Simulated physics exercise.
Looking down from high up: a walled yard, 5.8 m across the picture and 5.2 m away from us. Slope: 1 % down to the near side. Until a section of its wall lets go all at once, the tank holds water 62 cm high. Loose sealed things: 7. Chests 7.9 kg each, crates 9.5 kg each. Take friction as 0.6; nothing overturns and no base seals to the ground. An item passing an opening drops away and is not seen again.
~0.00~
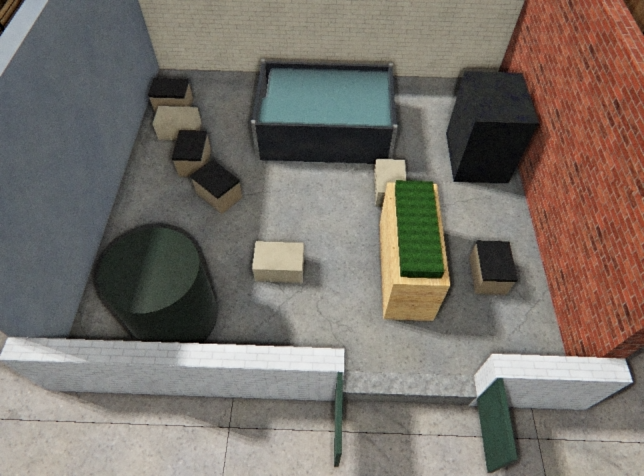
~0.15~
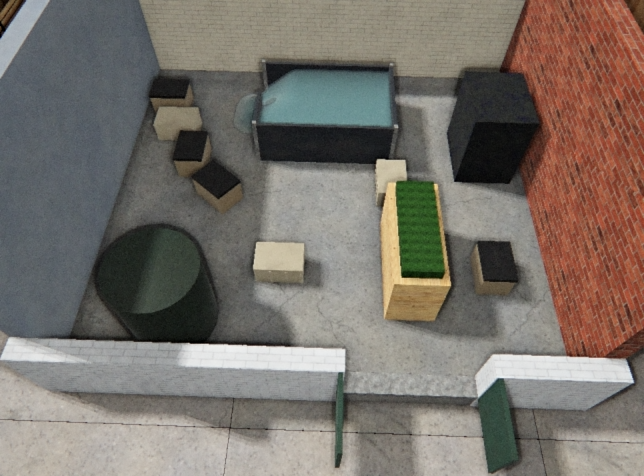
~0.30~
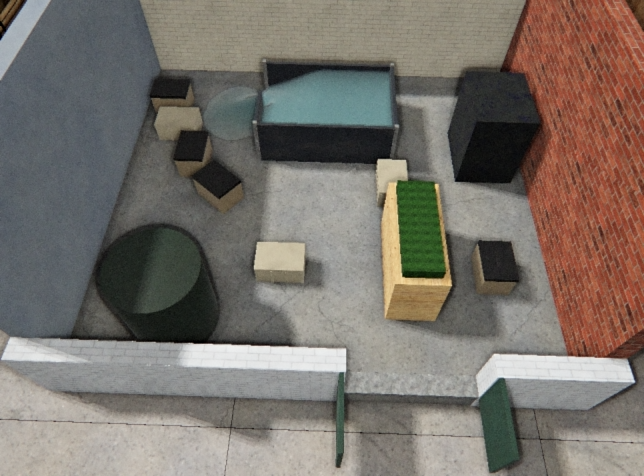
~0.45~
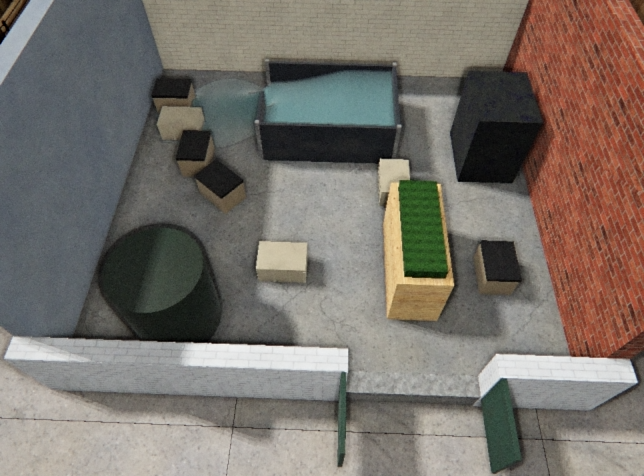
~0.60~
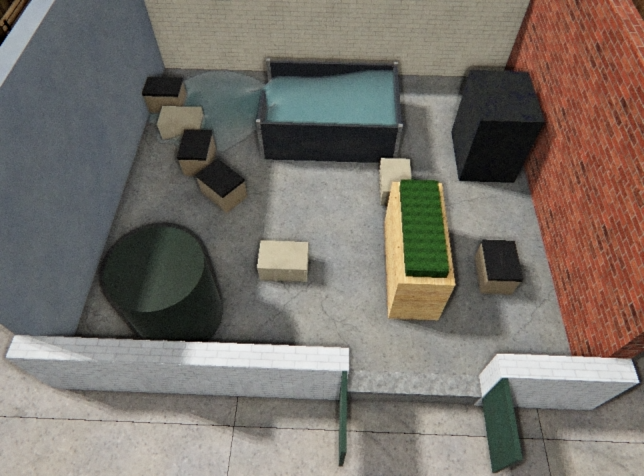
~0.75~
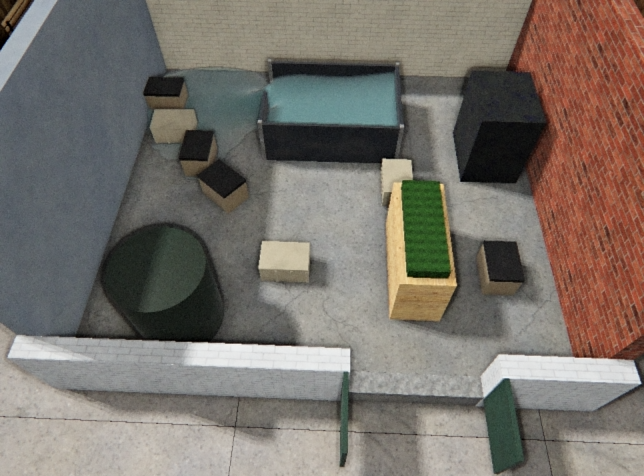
Water pours from the tank's left side and spreads across the ground, nudging nearby boxes slightly.
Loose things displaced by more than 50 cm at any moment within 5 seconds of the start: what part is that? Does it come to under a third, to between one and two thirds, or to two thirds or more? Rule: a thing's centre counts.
Between one and two thirds.
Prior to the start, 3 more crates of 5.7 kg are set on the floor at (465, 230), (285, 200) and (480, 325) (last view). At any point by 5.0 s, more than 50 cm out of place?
Result, one by one: Not exceeded, not exceeded and not exceeded.
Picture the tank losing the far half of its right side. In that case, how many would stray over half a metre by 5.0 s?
Then the count would be 1.
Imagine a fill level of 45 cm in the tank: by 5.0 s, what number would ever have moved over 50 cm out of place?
Then 2.
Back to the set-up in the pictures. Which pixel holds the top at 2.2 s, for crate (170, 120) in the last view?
Look for it near (168, 193).
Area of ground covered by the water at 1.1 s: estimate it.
I'd estimate close to 6.0 m2.
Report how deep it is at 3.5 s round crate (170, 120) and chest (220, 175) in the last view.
Depths: Near 5 cm, then near 3 cm.
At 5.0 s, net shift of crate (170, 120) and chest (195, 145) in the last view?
Distances: 350 cm; 80 cm.
After 1.1 s 0 of 7 are over 50 cm from their spots; 2 afloat.
After 2.2 s 1 of 7 are over 50 cm from their spots; 1 afloat.
After 3.5 s 2 of 7 are over 50 cm from their spots; 3 afloat.
After 5.0 s 4 of 7 are over 50 cm from their spots, and 4 have been at some point; 1 afloat.
